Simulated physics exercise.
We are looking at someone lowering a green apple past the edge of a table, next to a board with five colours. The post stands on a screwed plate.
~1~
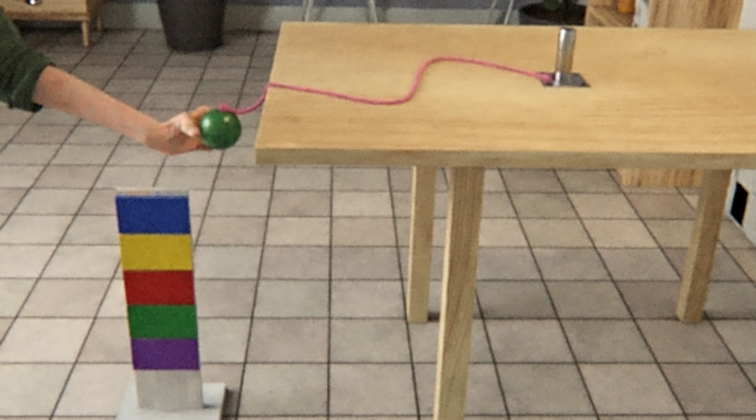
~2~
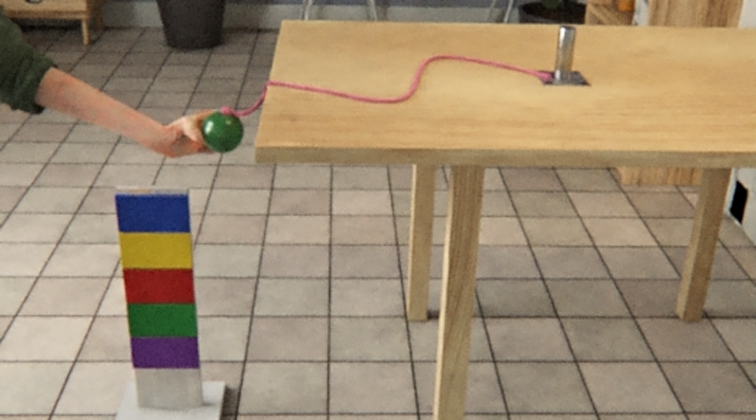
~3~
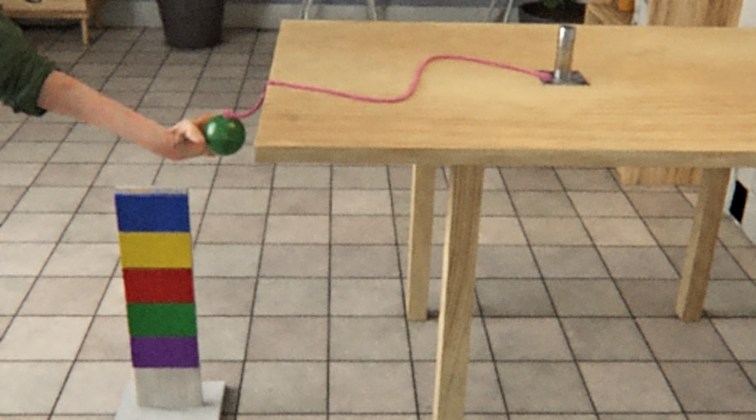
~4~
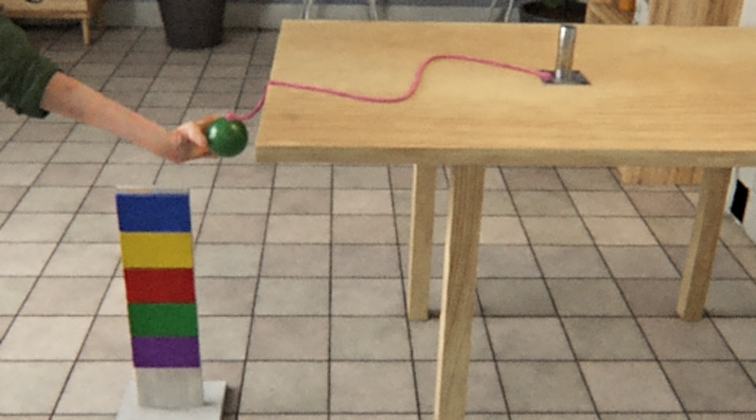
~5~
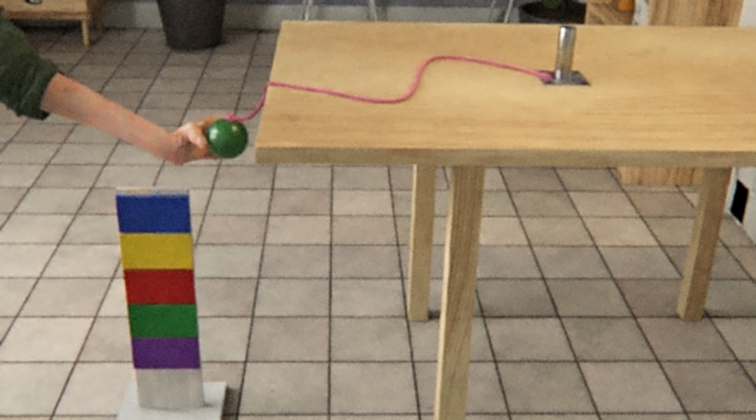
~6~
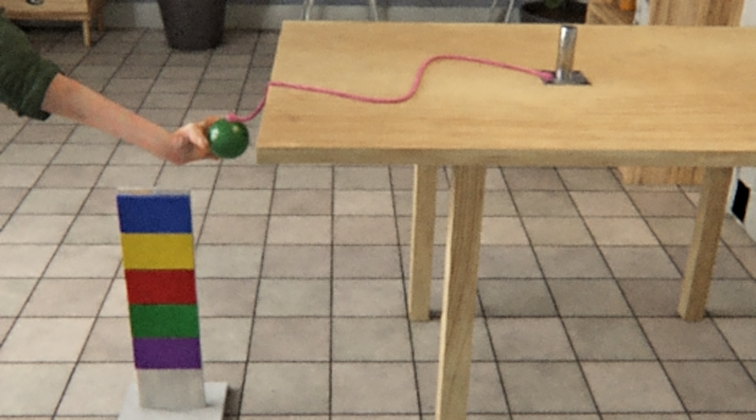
At first, a hand at the left holds a green ball-like object beside a wooden table, above a striped board, with a pink cord running across the tabletop to a metal post. The hand then shifts the object slightly down and to the right, and afterward keeps it nearly still.
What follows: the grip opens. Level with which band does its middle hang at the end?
Its centre hangs level with the red band.
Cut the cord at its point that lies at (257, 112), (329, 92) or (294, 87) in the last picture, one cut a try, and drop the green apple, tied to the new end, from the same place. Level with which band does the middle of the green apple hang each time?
Taking them in turn: Yellow; higher than all five; blue.
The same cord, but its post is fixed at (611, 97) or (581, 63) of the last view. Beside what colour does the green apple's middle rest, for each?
One after the other, yellow; yellow.
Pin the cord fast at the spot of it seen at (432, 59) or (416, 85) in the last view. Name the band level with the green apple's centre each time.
One after the other, yellow; blue.
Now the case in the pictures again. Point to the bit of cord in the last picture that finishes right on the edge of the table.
That spot is around (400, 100).
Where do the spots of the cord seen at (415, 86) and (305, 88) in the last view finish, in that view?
Near (317, 74) and (273, 168).
Soon after, apple near (285, 255); level with yellow.
Then, apple near (270, 267); level with red.
At rest, apple near (276, 270); level with red. Its middle rests at the red band.
